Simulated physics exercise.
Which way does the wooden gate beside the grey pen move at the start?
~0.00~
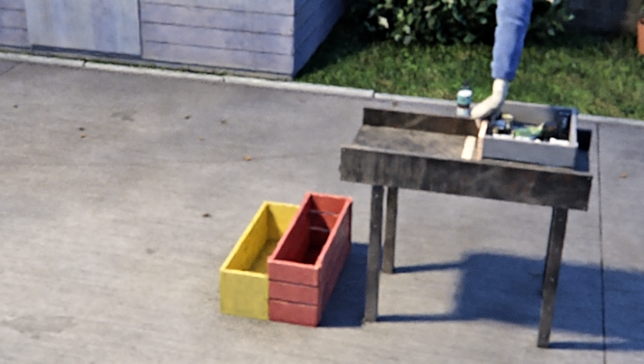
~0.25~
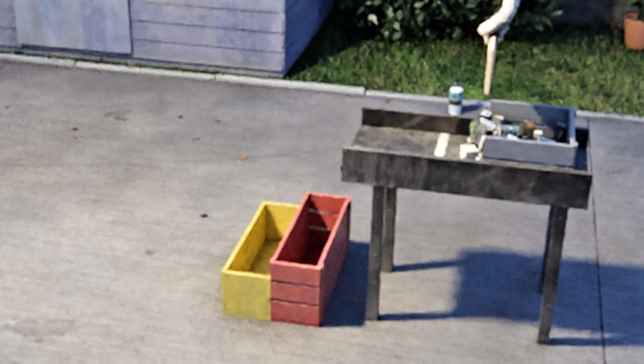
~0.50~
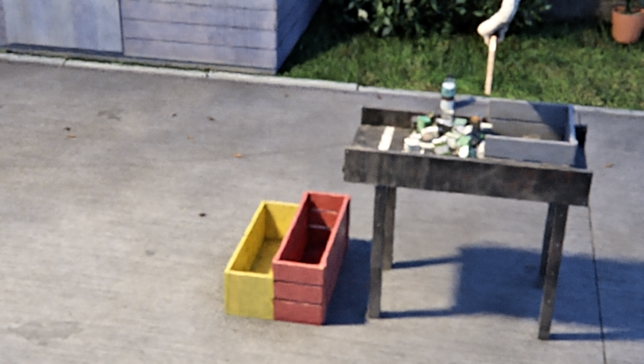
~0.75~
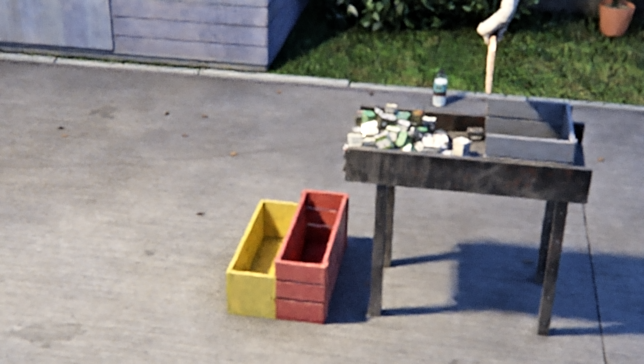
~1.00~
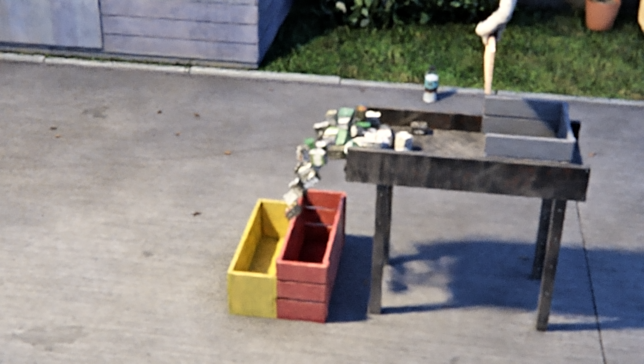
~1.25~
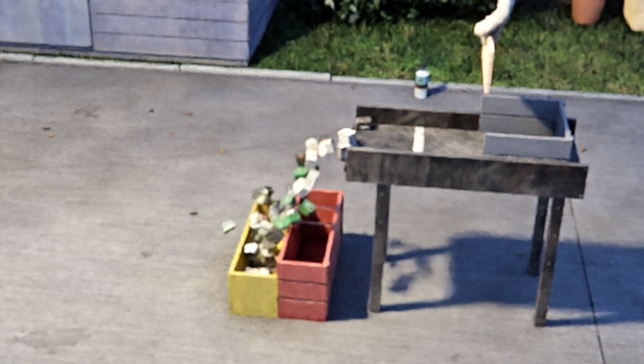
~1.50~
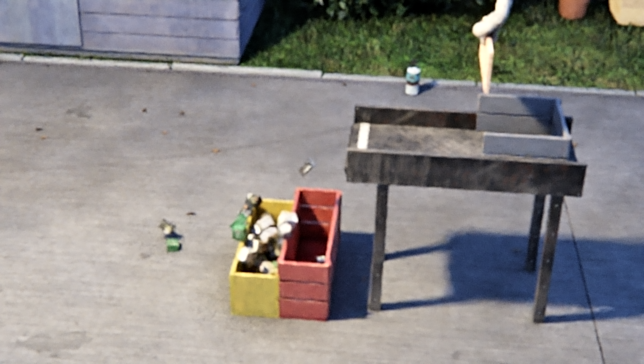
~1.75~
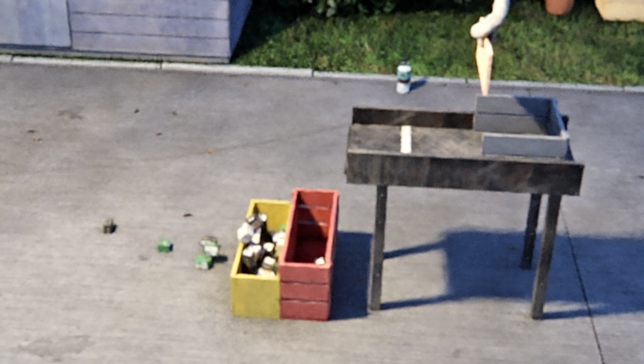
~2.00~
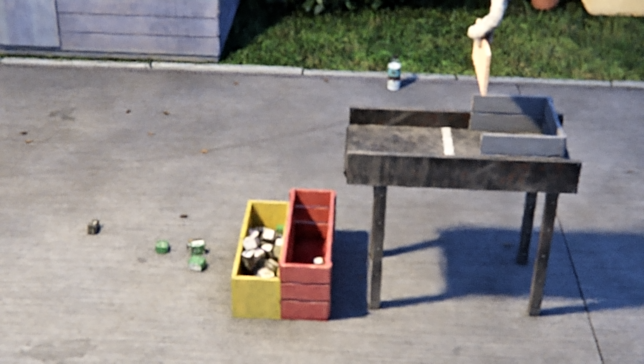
The gate moves up, lifted by the gloved hand and then held above the table.
